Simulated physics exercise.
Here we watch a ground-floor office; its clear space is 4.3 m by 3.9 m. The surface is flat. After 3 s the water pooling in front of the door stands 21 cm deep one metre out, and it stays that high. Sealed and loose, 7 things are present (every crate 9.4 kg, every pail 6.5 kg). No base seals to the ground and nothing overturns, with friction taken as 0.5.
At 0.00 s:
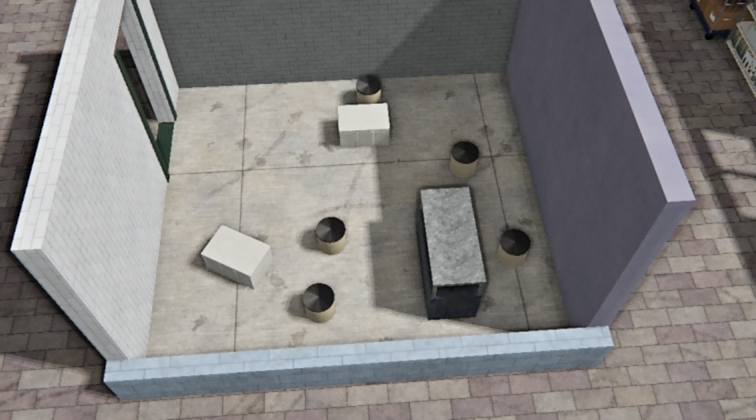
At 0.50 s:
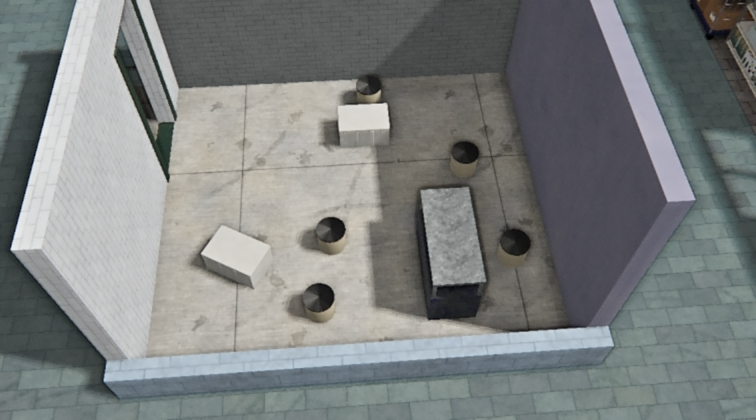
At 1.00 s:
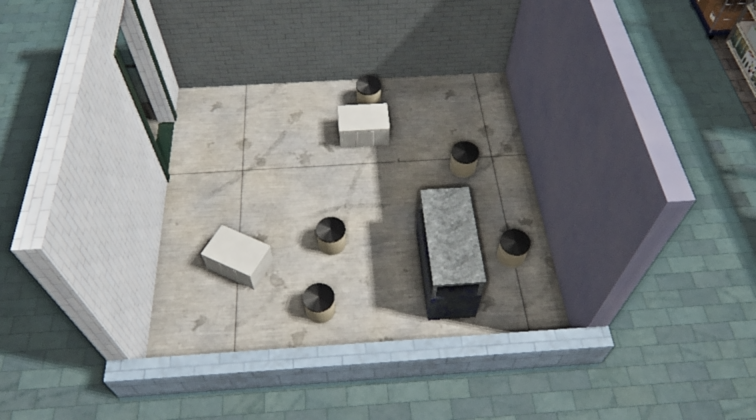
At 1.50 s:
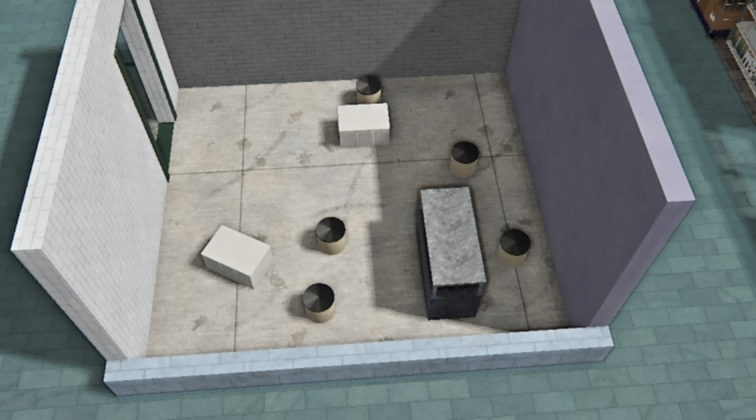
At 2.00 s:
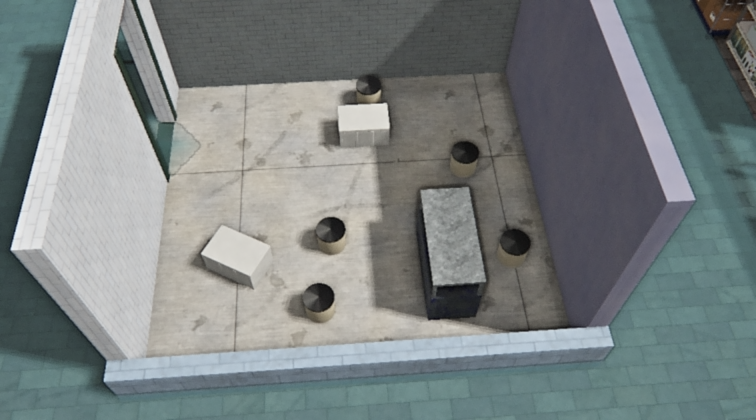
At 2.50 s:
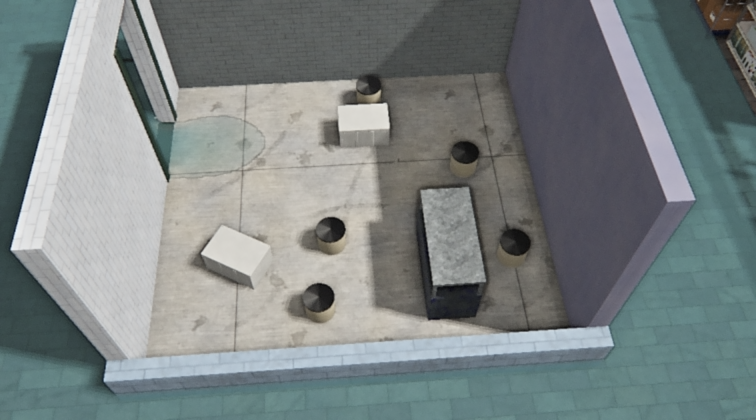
In a walled ground-floor room seen from above, two pale crates, five round pails and a dark block with a grey top sit on a flat floor. Outside, the brick paving turns blue-green under water, then a thin clear sheet spreads inward from the left doorway while the objects stay still.
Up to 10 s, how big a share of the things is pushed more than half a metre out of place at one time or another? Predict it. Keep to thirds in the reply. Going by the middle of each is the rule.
My answer: One to two thirds.
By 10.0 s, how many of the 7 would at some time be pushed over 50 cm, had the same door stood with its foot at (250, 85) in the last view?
Then it comes to 2.
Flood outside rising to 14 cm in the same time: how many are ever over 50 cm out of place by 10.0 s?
Under that setup the answer is 1.
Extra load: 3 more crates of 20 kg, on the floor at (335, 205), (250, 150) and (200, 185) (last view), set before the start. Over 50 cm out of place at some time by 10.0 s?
So the first ends up below the threshold, the second past the threshold, the third below the threshold.
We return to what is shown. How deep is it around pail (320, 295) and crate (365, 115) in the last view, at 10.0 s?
First about 3 cm, second about 9 cm.
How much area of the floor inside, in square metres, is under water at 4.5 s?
I'd estimate close to 8.0 m2.
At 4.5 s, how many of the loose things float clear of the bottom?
The number is 0.
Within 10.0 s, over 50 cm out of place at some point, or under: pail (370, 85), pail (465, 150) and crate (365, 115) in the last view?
Result, in turn: Exceeded / exceeded / exceeded.
After 3.5 s 0 of 7 are over 50 cm from their spots; 0 afloat.
After 4.5 s 0 of 7 are over 50 cm from their spots; 0 afloat.
After 7.0 s 2 of 7 are over 50 cm from their spots; 1 afloat.
After 10.0 s 3 of 7 are over 50 cm from their spots, and 3 have been at some point; 3 afloat.
